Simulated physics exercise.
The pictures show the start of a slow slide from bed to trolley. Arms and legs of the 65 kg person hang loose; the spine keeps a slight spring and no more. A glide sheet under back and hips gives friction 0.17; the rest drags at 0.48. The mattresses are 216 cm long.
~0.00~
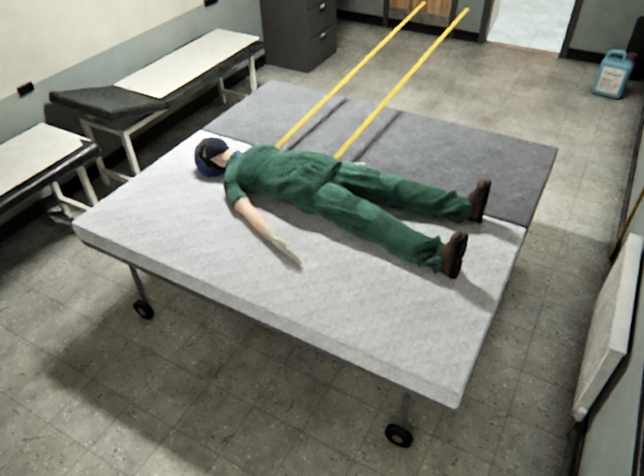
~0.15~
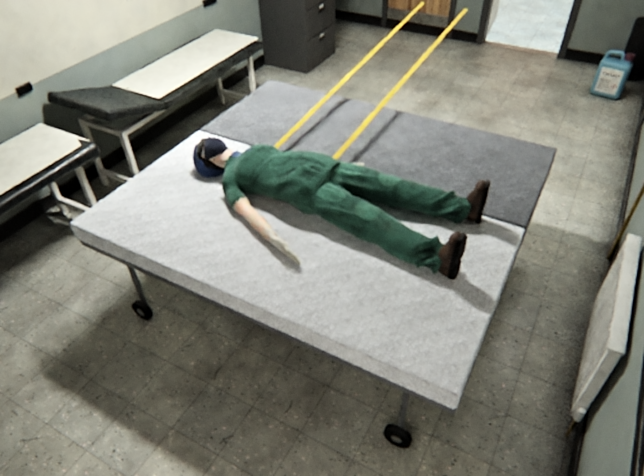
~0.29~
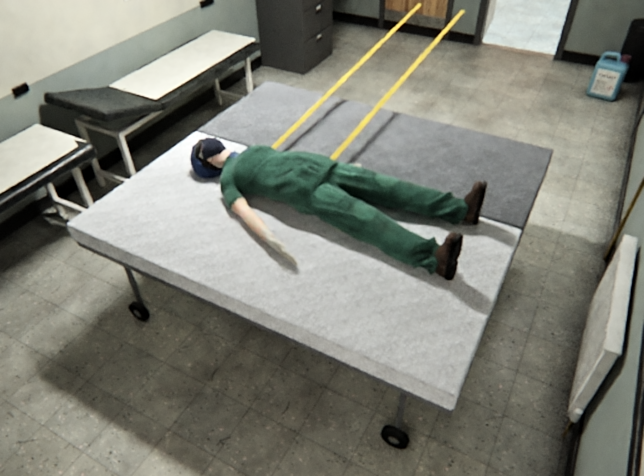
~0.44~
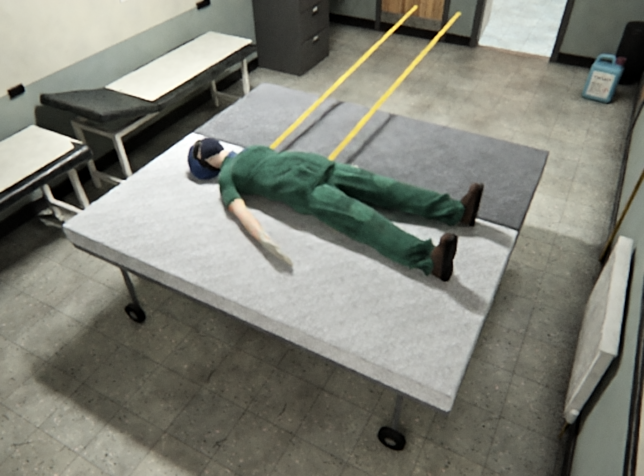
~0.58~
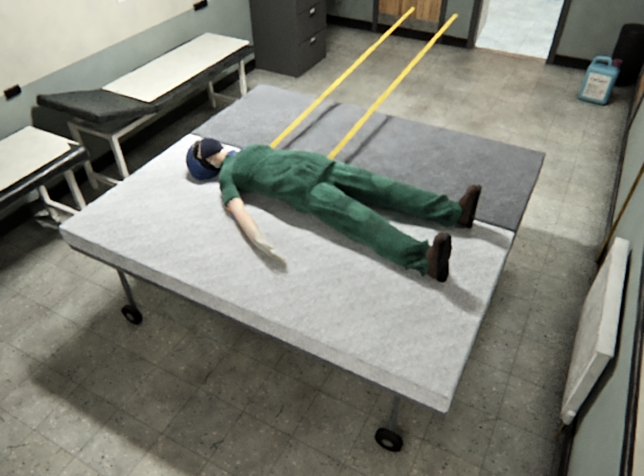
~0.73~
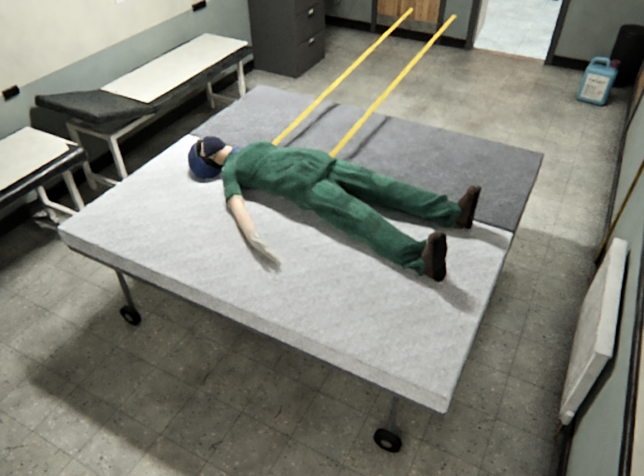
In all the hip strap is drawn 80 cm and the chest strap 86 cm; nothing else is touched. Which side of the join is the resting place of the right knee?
This time the right knee gets past the join.
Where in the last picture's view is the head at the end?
Near (272, 102).
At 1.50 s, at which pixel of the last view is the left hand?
Around (371, 151).
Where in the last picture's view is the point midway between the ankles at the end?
At about (412, 201).
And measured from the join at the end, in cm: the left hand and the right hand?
Left hand 64 past, right hand 24 short.
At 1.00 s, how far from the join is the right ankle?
About 48 cm short of it.
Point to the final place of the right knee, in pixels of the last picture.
Around (368, 166).
After 1.00 s the right knee is 34 cm short of the join, near (362, 215) in the last picture's view; the right hand 73 cm short of the join.
After 1.50 s the right knee is 17 cm short of the join, near (364, 195) in the last picture's view.
After 2.00 s the right knee is 0 cm short of the join, near (367, 175) in the last picture's view; the right hand 34 cm short of the join.
Final state at 3.3 s, head crosses the join; left hand crosses the join; right hand stops short of the join; left ankle crosses the join; right ankle stops short of the join; right knee crosses the join.
